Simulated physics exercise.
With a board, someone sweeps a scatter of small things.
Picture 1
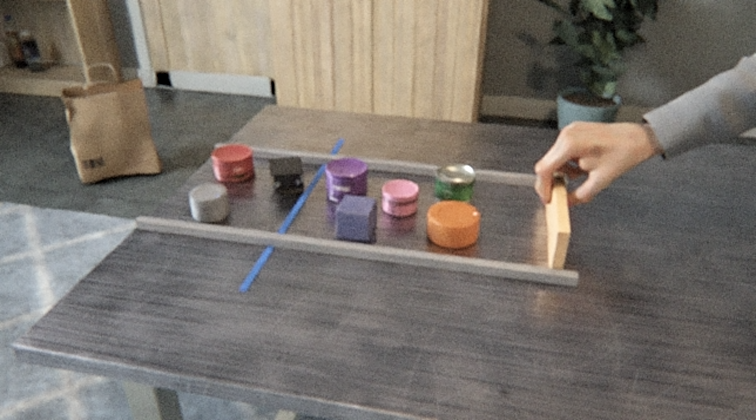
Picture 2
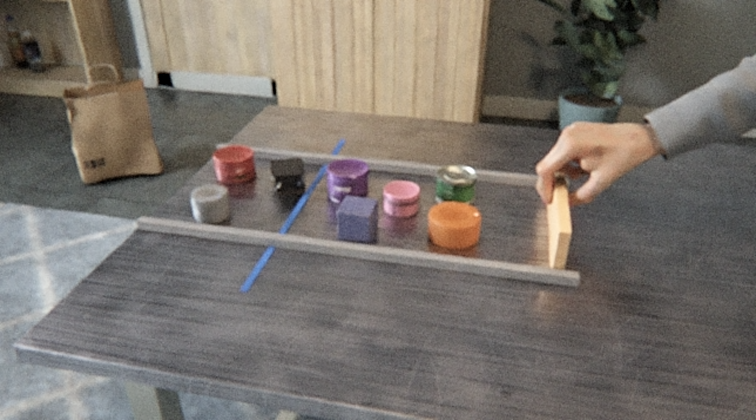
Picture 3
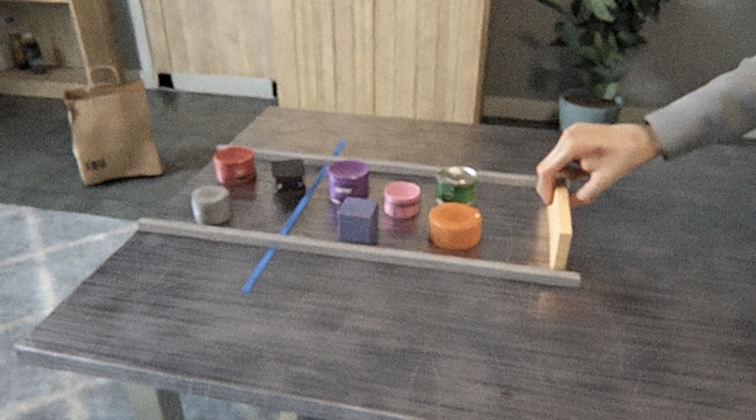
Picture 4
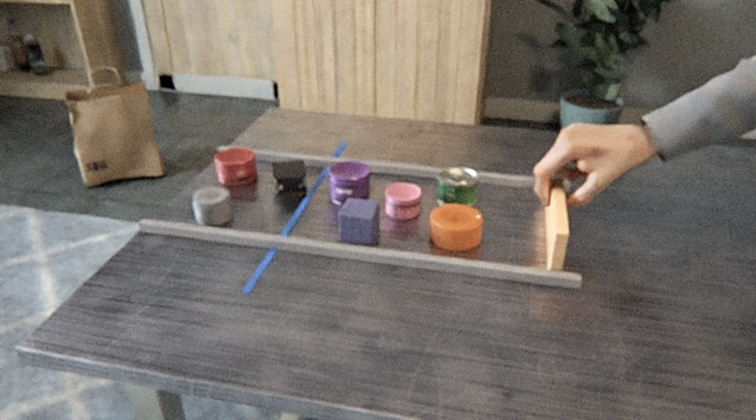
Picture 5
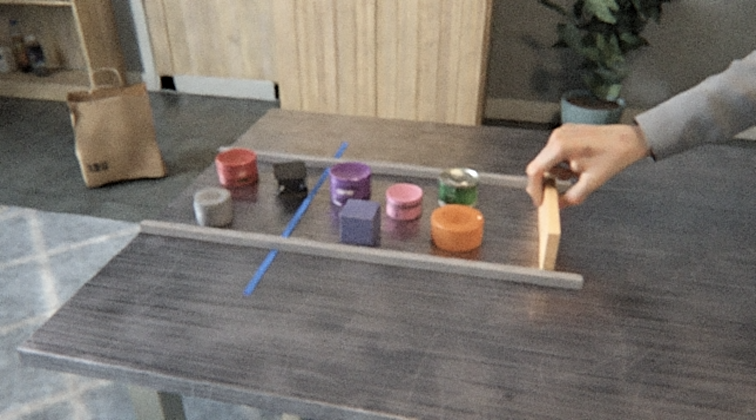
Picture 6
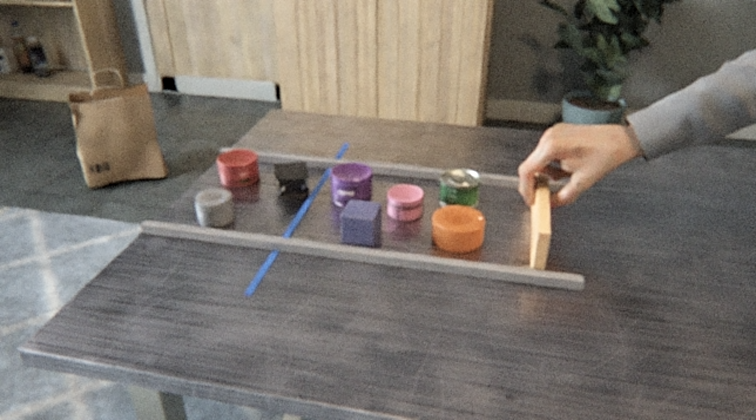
A hand slides an upright wooden board slightly left toward the scattered small tubs.
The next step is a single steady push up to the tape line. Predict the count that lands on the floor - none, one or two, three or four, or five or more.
The count on the floor is none.
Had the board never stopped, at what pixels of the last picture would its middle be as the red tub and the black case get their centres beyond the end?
Roughly at (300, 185) and roughly at (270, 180).
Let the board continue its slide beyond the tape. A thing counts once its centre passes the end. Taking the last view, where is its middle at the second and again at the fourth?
For the first, roughly (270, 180); for the next, roughly (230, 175).
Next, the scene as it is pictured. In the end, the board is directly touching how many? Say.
It's touching 3 at the end.
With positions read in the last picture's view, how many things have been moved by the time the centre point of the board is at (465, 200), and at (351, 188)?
Moved so far: 2, then 6.
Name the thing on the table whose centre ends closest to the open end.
The one is the red tub.
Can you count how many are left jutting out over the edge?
1 of them.
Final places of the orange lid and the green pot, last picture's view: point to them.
The orange lid finishes at (276, 205); the green pot finishes at (305, 169).
A little later, none off yet; red tub at rest near (239, 168); grey lid at rest near (215, 208); black case at rest near (292, 180).
When it is over, the number that fall off is zero.
